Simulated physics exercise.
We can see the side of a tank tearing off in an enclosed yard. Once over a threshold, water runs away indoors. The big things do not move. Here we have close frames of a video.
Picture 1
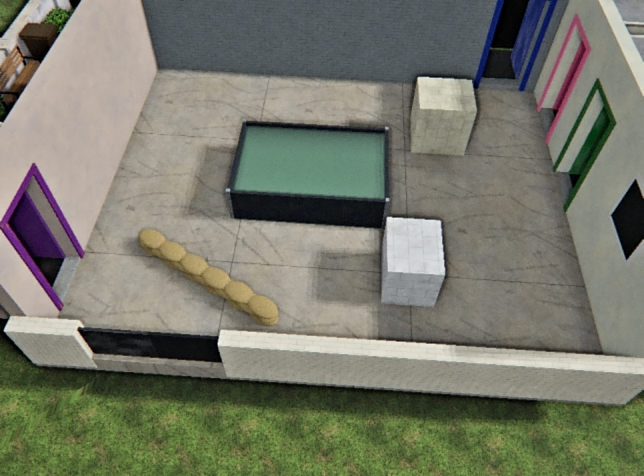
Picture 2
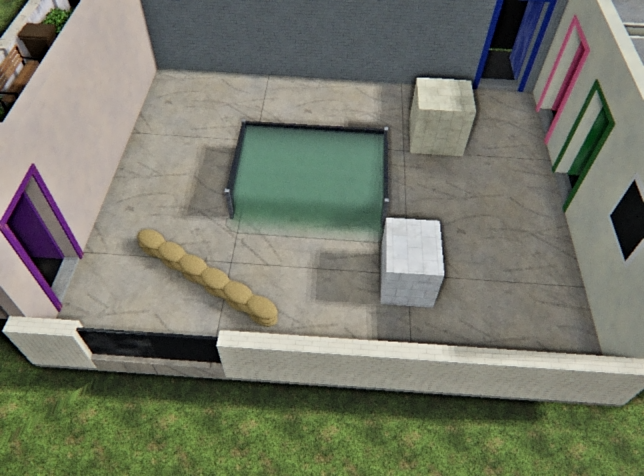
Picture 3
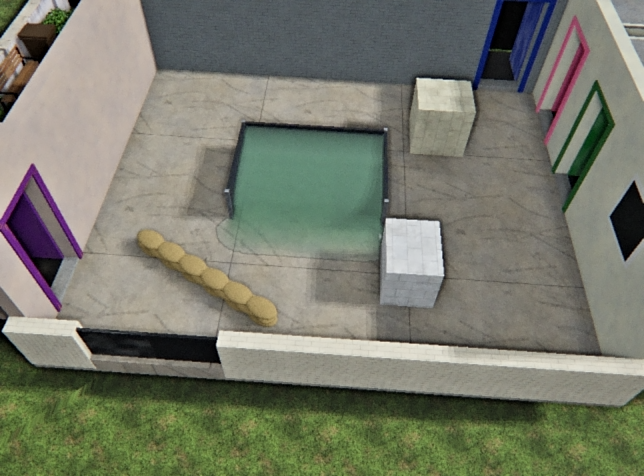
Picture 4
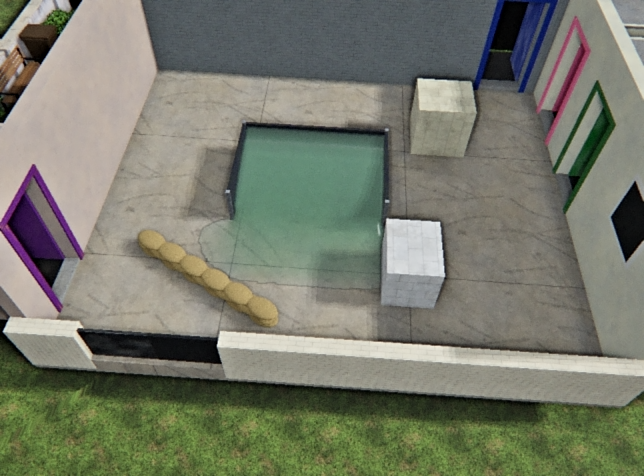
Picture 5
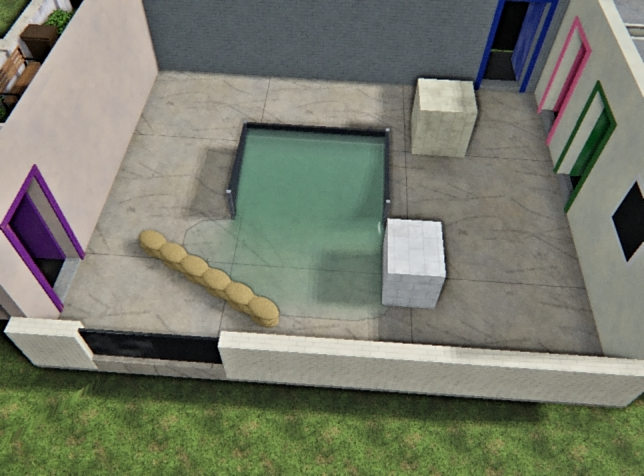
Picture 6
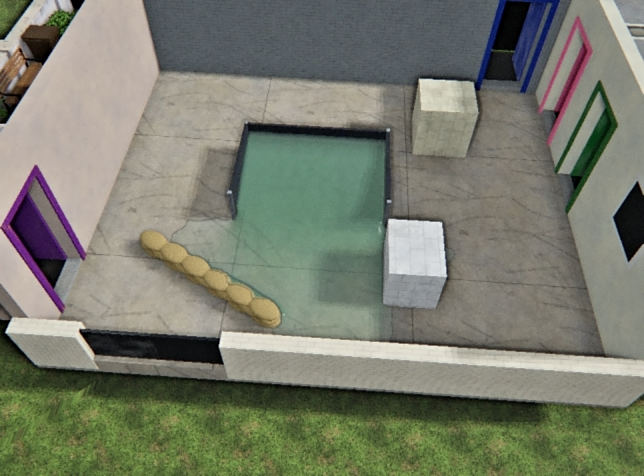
The clip shows a dark-framed tank of green water in a walled yard; its front side disappears and water spreads across the paved floor toward the viewer, between a row of tan sacks and a pale block.
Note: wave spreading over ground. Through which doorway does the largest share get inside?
The purple doorway.
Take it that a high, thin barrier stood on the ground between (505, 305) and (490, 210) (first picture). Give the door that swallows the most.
It's the one in purple.
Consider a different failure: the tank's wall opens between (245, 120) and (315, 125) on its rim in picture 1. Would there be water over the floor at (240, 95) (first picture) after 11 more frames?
At that place: Flooded.
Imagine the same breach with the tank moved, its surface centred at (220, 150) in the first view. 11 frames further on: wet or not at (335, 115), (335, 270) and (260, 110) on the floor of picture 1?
Point by point, the spots are not hit, hit and not hit.
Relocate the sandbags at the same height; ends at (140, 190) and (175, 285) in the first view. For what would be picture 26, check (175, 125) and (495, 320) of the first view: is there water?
Point by point: Unflooded and waterlogged.
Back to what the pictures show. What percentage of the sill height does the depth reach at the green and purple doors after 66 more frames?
Approx. 140 % then 60 %.
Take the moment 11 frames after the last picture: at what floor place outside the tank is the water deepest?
My finger goes to (334, 352).
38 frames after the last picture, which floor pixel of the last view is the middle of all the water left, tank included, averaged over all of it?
Near pixel (356, 238).
A moment on, water covers 20 % of the floor; green door not reached, blue door not reached, purple door not reached, pink door not reached.
Next, water covers 35 % of the floor; green door not reached, blue door not reached, purple door not reached, pink door not reached.
Then, water covers 50 % of the floor; green door wet at the sill, nothing in, blue door not reached, purple door some in, pink door not reached.
Later, water covers 75 % of the floor; green door a trickle in, blue door wet at the sill, nothing in, purple door some in, pink door wet at the sill, nothing in.
In the end, water covers 95 % of the floor; green door some in, blue door a trickle in, purple door a lot in, pink door a trickle in; the purple door has let in the most.
